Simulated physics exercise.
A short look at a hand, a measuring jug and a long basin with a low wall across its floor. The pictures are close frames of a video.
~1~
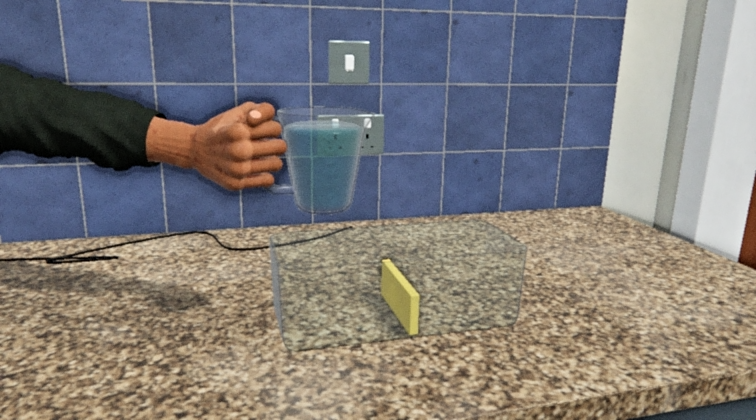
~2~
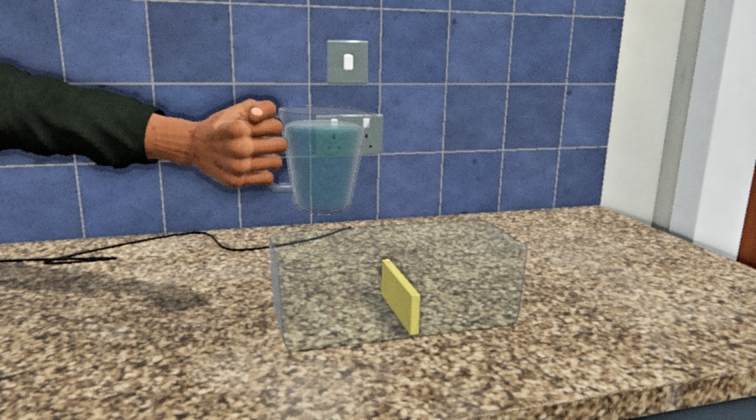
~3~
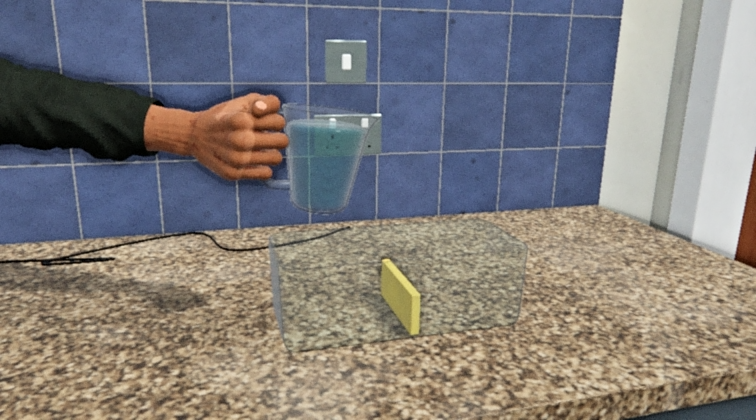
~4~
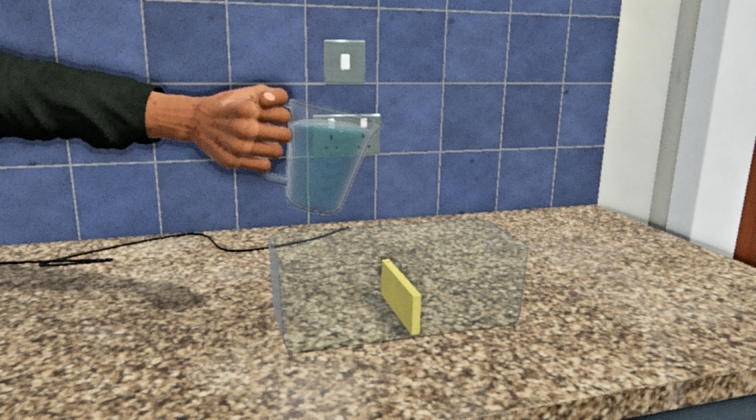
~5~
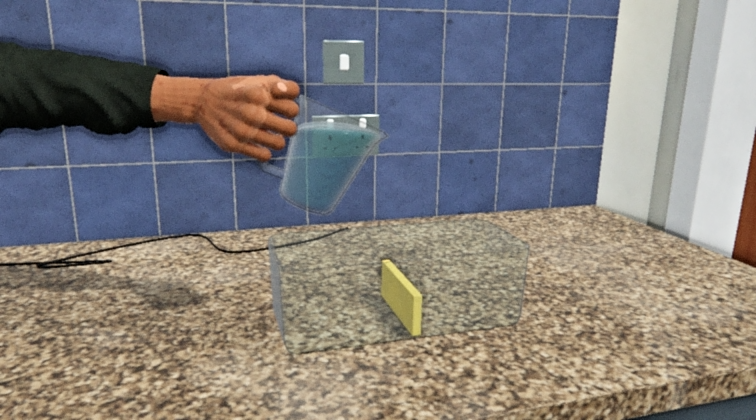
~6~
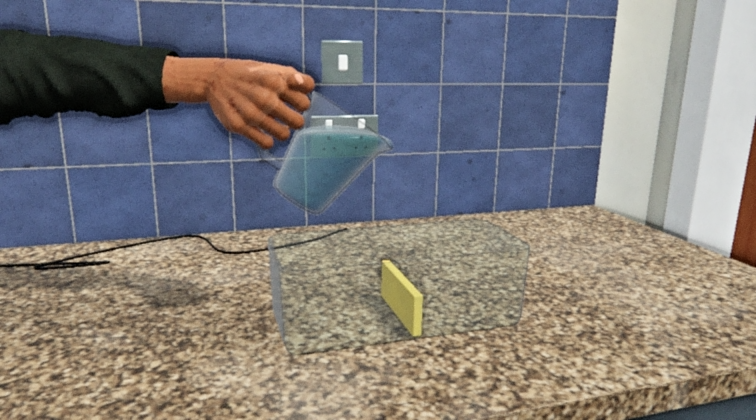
A hand tilting a clear jug of blue liquid rightward above a long transparent basin with a low yellow wall inside.
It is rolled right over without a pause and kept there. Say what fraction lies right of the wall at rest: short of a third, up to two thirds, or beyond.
In the end from a third to two thirds is right of the wall.
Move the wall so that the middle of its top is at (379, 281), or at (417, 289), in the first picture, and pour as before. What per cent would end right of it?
First some 85, then 30 per cent.
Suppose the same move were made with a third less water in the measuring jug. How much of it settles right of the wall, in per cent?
Some 35 per cent.
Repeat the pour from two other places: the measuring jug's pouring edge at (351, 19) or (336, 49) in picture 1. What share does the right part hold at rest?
Roughly 50 per cent, and 20 per cent.
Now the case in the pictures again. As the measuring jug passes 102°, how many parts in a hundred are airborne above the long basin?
Close to 20 per cent.
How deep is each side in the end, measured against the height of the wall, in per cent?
Near 20 on the left, 30 on the right.
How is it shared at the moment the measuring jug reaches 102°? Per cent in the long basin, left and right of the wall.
The left part 0 per cent, the right part 35.
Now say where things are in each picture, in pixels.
Tilt 0°; pouring edge (375, 112); surface from (283, 126) to (361, 126); the long basin's rim runs from (274, 252) to (506, 235); the wall's top is at (399, 277), in the first picture.
Tilt 2°; pouring edge (376, 113); surface from (284, 125) to (362, 126), in the second picture.
Tilt 6°; pouring edge (379, 117); surface from (287, 123) to (365, 127), in the third picture.
Tilt 14°; pouring edge (384, 124); surface from (291, 124) to (369, 128), in the fourth picture.
Tilt 23°; pouring edge (388, 135); surface from (295, 130) to (380, 132), in the fifth picture.
Tilt 35°; pouring edge (391, 149); surface from (292, 142) to (382, 139); 1 per cent is over the edge, in the sixth picture.
A moment on, the measuring jug is tipped right over and 42 per cent is still to pour, 2 is left of the wall and 35 right of it.
Next, the measuring jug is tipped right over and 2 per cent is still to pour, 42 is left of the wall and 53 right of it.
Then the measuring jug is tipped right over and 0 per cent is still to pour, 45 is left of the wall and 53 right of it.
Later the measuring jug is tipped right over and 0 per cent is still to pour, 45 is left of the wall and 53 right of it.
At rest 45 per cent lies left of the wall, 54 right of it and 1 outside.
